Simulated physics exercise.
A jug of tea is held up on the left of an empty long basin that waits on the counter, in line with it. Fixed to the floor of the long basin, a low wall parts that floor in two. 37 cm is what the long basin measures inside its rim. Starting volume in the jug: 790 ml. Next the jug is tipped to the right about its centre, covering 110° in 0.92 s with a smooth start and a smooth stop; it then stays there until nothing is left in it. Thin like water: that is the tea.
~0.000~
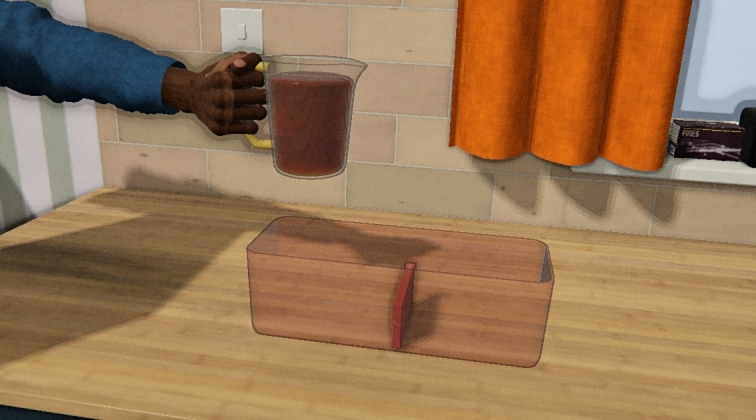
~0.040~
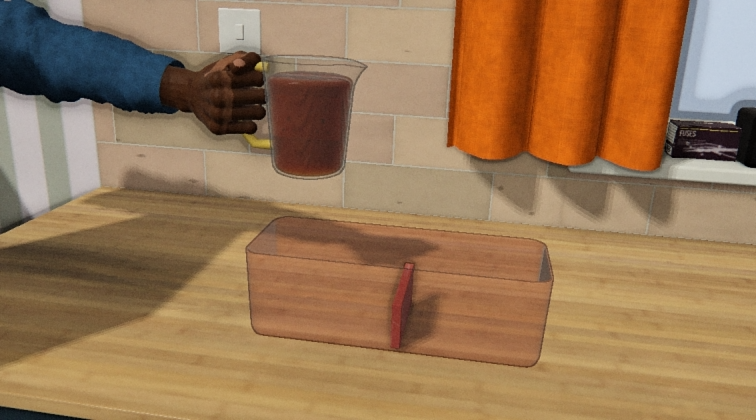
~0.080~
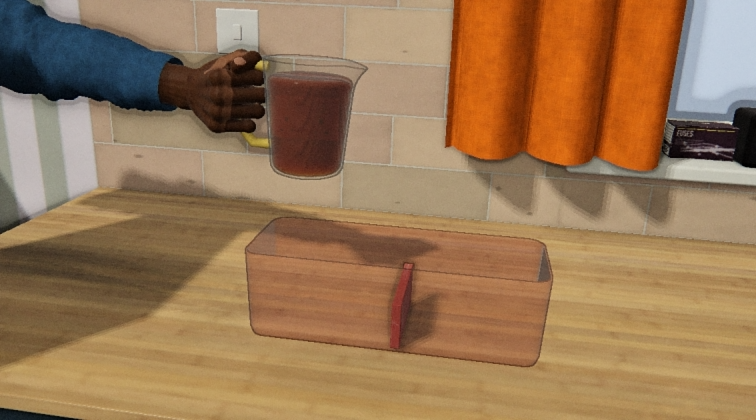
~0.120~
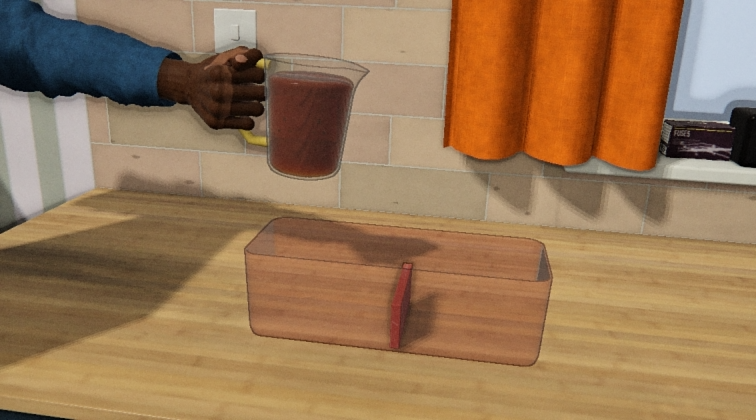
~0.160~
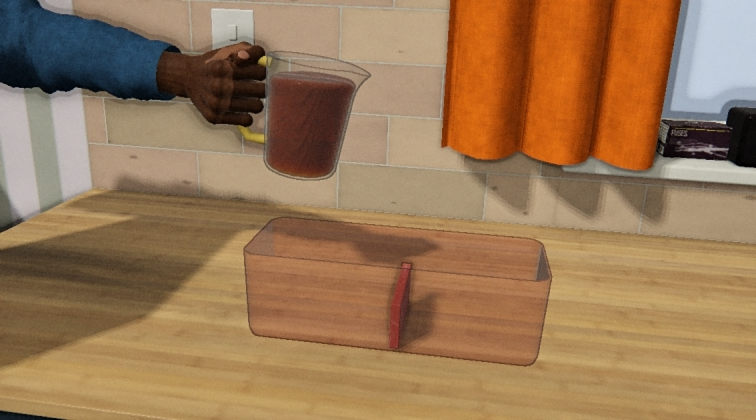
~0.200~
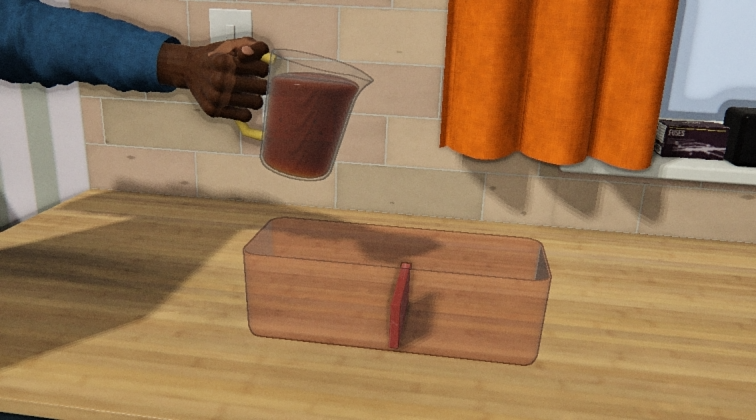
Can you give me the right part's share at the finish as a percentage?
Sure, about 71 percent.
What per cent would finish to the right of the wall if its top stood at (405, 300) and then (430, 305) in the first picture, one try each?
70 then 30 %.
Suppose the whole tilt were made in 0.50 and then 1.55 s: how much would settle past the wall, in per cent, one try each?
Try 1: 55 %; try 2: 80 %.
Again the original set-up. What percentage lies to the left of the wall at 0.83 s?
5 %.
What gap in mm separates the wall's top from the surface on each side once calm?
Measured: Left around 52 mm, right around 34 mm.
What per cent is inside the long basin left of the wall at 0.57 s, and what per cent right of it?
Lab note: Left near 0, right near 4.
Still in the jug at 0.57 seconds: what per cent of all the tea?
Remaining: Near 78 % of the total.
By 0.57 s the tilt is 74° and 77 per cent is still to pour, 0 is left of the wall and 4 right of it.
By 0.83 s the tilt is 108° and 22 per cent is still to pour, 5 is left of the wall and 51 right of it.
By 1.12 s the tilt is 110° and 1 per cent is still to pour, 25 is left of the wall and 71 right of it.
By 1.42 s the tilt is 110° and 0 per cent is still to pour, 27 is left of the wall and 71 right of it.
At rest 27 per cent lies left of the wall, 71 right of it and 2 outside.
